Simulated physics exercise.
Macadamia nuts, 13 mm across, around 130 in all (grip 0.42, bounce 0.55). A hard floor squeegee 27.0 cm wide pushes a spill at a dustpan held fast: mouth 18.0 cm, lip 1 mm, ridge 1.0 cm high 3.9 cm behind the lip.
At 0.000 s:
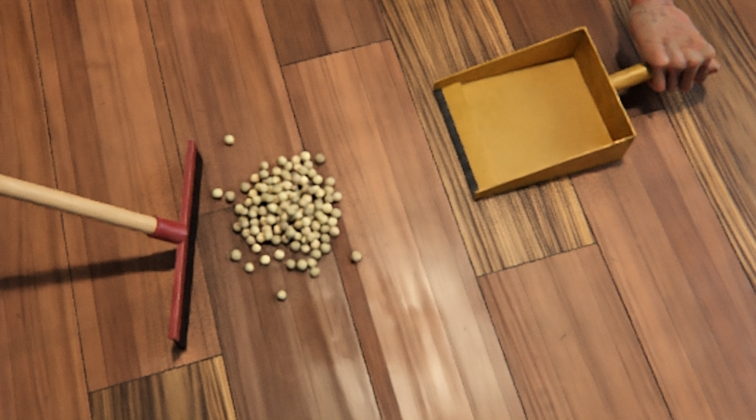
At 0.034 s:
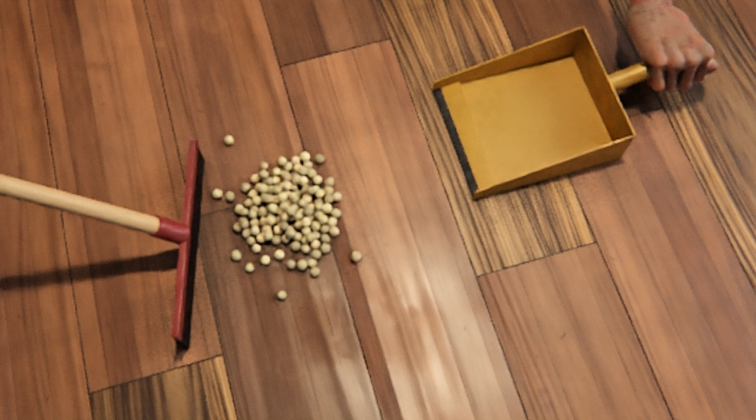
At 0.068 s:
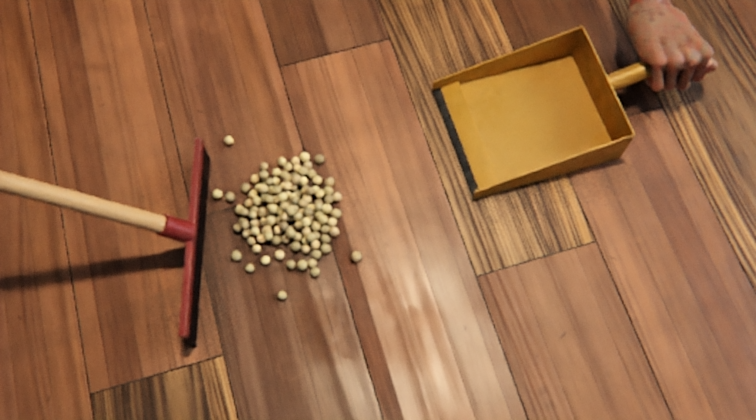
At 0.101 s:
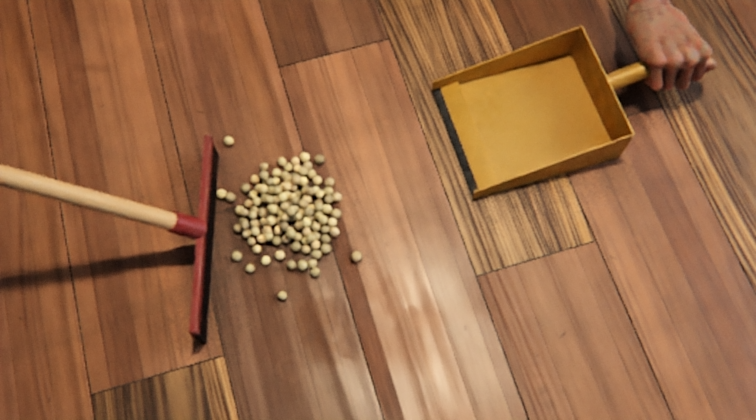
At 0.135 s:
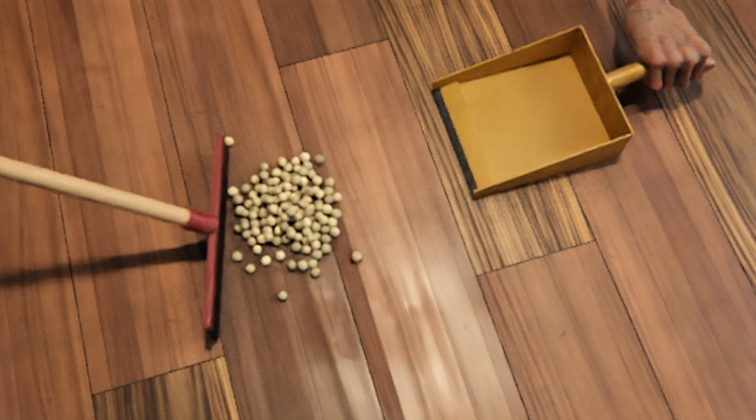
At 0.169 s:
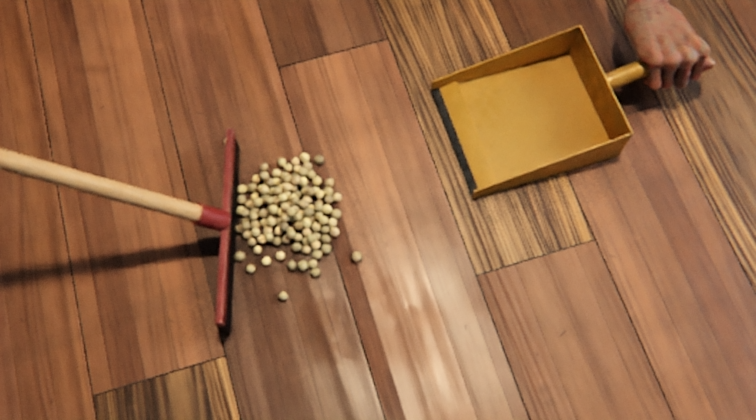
A red squeegee slides right across the wood floor and meets the pile of round nuts.
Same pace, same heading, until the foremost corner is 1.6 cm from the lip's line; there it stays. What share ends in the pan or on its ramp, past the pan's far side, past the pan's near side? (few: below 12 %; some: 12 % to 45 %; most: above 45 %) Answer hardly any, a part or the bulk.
Pan: A part, far side: Hardly any, near side: A part.
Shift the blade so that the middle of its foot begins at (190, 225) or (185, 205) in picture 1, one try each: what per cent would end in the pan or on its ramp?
Some 10 and 10 per cent.
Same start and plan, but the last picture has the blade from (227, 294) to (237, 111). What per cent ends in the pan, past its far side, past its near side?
Pan 5, far 10, near 30.
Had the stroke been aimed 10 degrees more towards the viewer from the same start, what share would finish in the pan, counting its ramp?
Then about 15 per cent.
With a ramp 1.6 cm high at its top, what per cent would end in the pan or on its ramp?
It would be near 15 per cent.
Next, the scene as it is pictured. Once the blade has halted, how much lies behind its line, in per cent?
Roughly 5 per cent.
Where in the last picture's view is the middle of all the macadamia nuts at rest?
Around (457, 179).
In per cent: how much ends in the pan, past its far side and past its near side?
Pan 15; far side 5; near side 35.
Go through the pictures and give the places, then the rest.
In the first picture, blade from (174, 337) to (192, 146), moved 0.0 cm, 0 of the pieces shifted so far; middle of the pieces at (288, 204); pan at (538, 121).
In the second picture, blade from (177, 337) to (194, 146), moved 0.3 cm, 0 of the pieces shifted so far; middle of the pieces at (288, 205).
In the third picture, blade from (184, 335) to (200, 144), moved 1.1 cm, 0 of the pieces shifted so far; middle of the pieces at (288, 205).
In the fourth picture, blade from (195, 331) to (209, 141), moved 2.4 cm, 1 of the pieces shifted so far; middle of the pieces at (288, 205).
In the fifth picture, blade from (208, 327) to (220, 138), moved 4.0 cm, 2 of the pieces shifted so far; middle of the pieces at (288, 205).
In the sixth picture, blade from (221, 322) to (231, 134), moved 5.6 cm, 3 of the pieces shifted so far; middle of the pieces at (288, 206); pan at (535, 119). Its pace works out near 0.47 m/s, heading 5 degrees away from the viewer's side.
Then, at 0.46 s, middle of the blade 20 cm from the lip; 0 % over the lip, far side 0 %, near side 25 %.
After 0.65 s, middle of the blade 11 cm from the lip; 0 % over the lip, far side 5 %, near side 30 %.
After 0.97 s, middle of the blade 5 cm from the lip; 15 % over the lip, far side 5 %, near side 35 %.
By 1.5 s all is still; pan 15 %, far side 5 %, near side 35 %, in front of the lip or behind the blade 40 %.
